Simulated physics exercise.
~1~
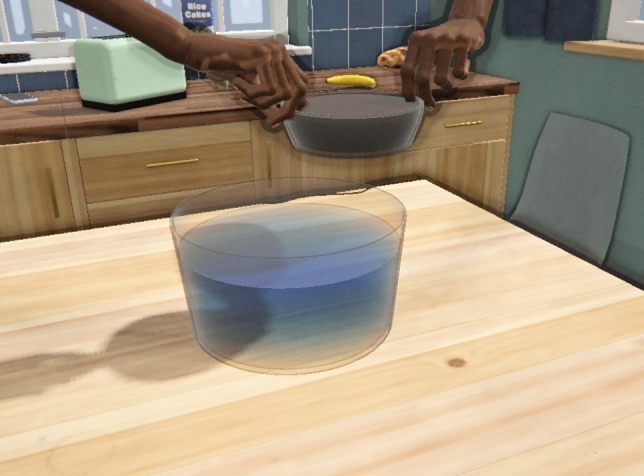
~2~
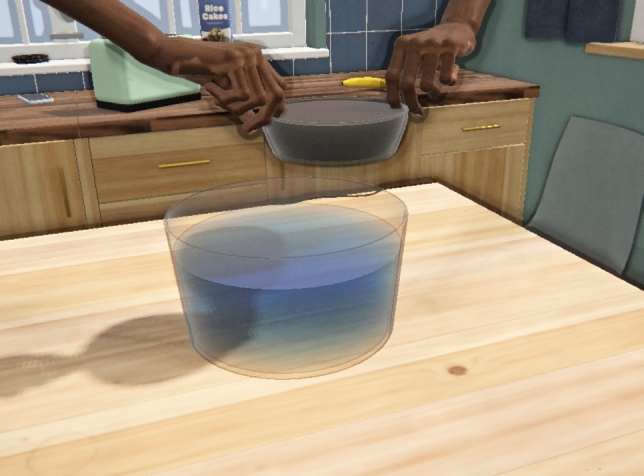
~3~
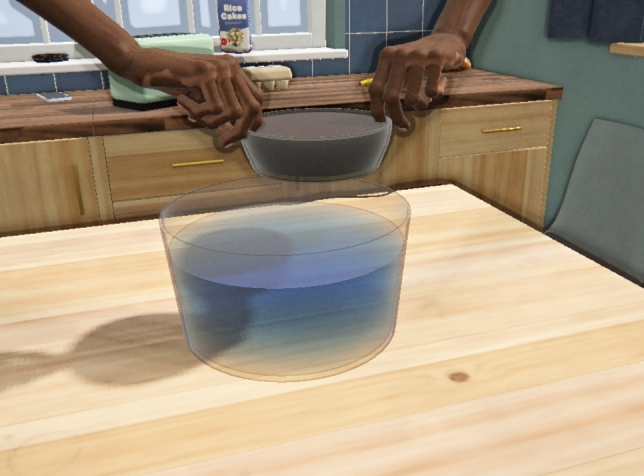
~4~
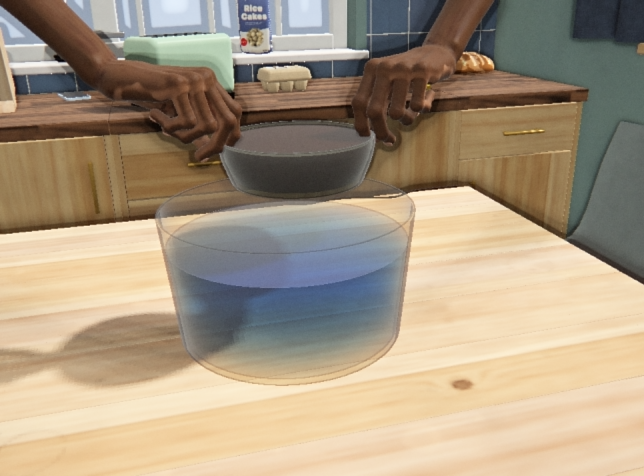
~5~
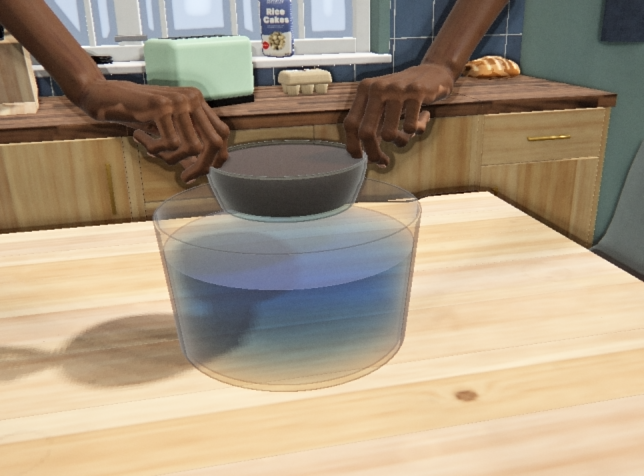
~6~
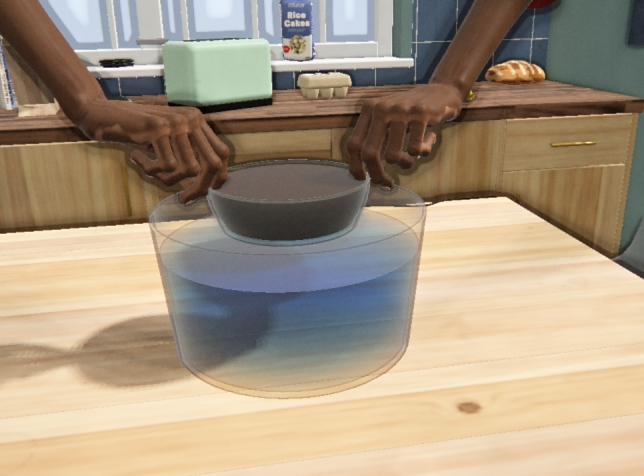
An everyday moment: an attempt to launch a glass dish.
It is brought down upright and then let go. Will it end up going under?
Yes, it goes down.
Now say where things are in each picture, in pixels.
In the first picture, dish (352, 120) nearly full; above the big tub.
In the second picture, dish nearly full, surface at (334, 112); coming down.
In the third picture, dish (316, 140) nearly full; lower.
In the fourth picture, dish nearly full, surface at (297, 140); lower still.
In the fifth picture, dish (287, 176) nearly full; close to the surface.
In the sixth picture, dish nearly full, surface at (288, 182); just over the surface.
A moment on, the dish dips into the dyed water.
Further on, dyed water pours in over its rim.
When it is over, the dish lies on the bottom.
